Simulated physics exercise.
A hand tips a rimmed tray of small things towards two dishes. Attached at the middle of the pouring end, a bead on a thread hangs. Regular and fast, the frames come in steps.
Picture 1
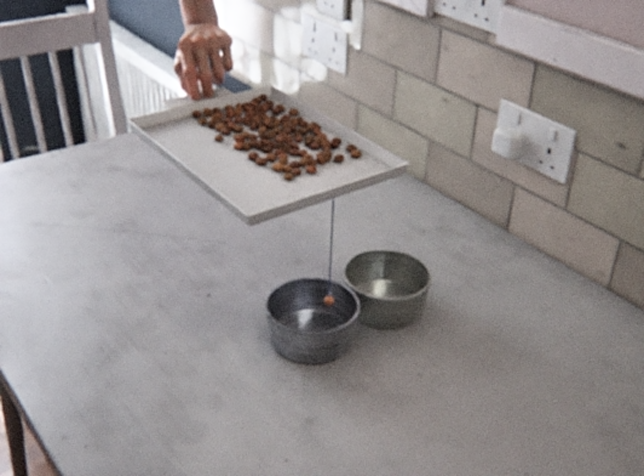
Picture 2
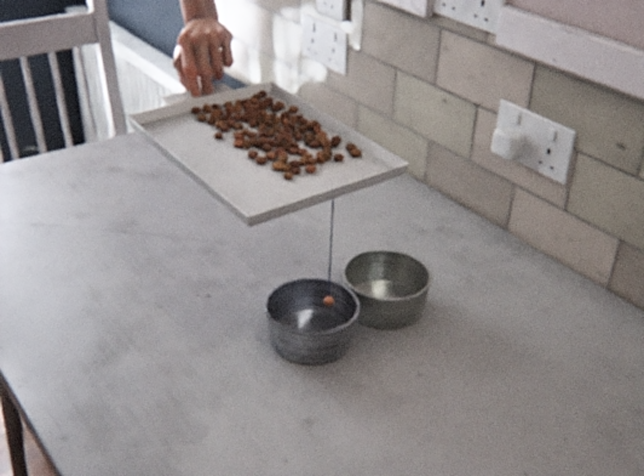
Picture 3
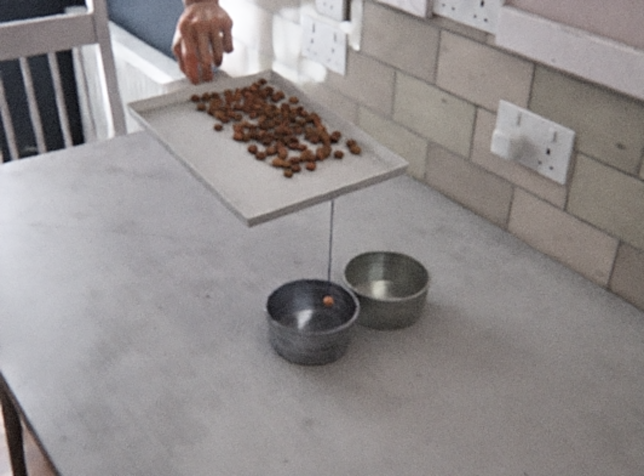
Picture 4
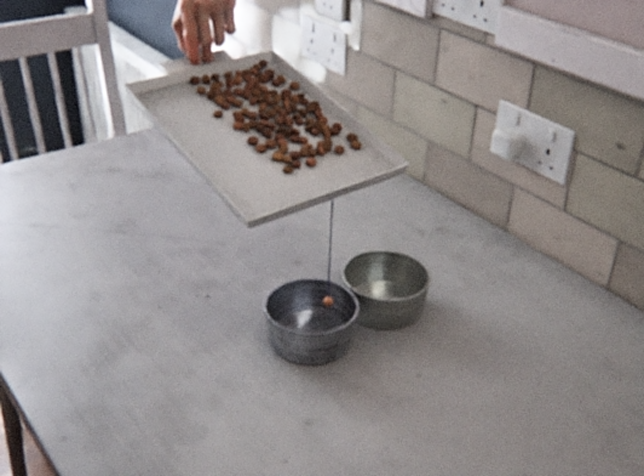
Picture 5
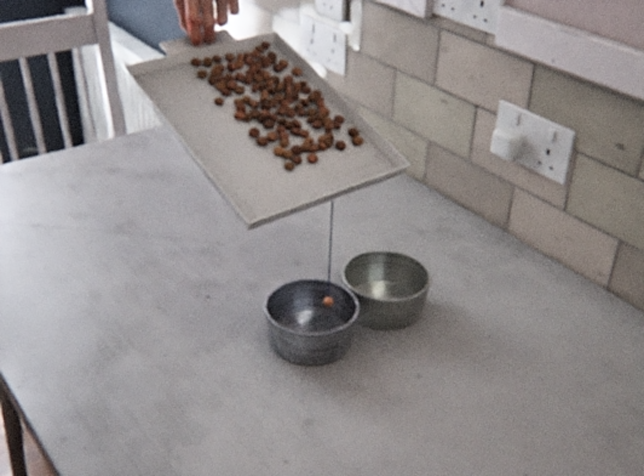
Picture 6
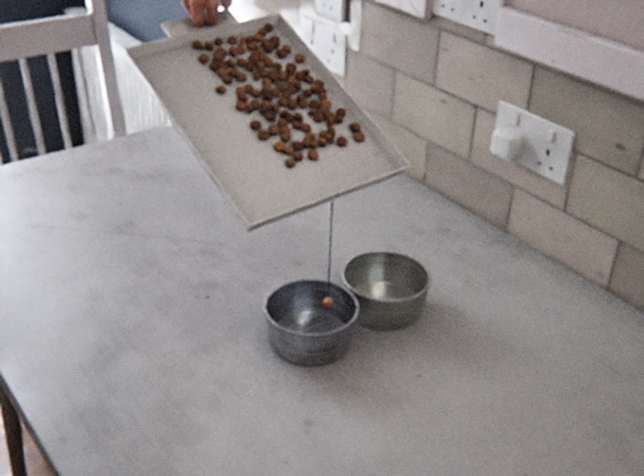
On a grey tabletop by a tiled wall, a hand steadily raised the far end of a pale tray of brown kibble, tilting it above two metal bowls while a small bead hung on a thread.
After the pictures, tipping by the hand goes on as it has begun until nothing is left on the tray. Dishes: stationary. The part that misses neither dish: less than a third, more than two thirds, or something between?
Smaller than a third.
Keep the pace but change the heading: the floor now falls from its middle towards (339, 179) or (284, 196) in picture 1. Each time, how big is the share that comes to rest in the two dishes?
The first try gives close to 20 per cent, the second close to 0 per cent.
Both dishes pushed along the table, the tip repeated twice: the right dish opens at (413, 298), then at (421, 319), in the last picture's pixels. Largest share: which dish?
Run 1: The one on the left side. Run 2: The one on the left side.
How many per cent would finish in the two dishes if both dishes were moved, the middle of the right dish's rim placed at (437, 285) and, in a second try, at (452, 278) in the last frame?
Close to 30 in a hundred, then close to 20 in a hundred.
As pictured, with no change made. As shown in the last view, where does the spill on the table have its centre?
Centre, final frame: Roughly (362, 402).
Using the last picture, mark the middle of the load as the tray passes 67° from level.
The load is centred about (339, 187).
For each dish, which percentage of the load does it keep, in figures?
Left 0 %, right 0 %.
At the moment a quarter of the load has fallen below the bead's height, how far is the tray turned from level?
Approx. reading: About 80°.
Soon, tray tipped steeply; most on the tray; a small part in the air.
A while on, tray tipped past a quarter turn; a small part on the tray; most outside both; a small part in the air.
Towards the end, tray tipped past a quarter turn; all outside both.
Finally, tray tipped past a quarter turn; none in the left dish; none in the right dish; all outside both.
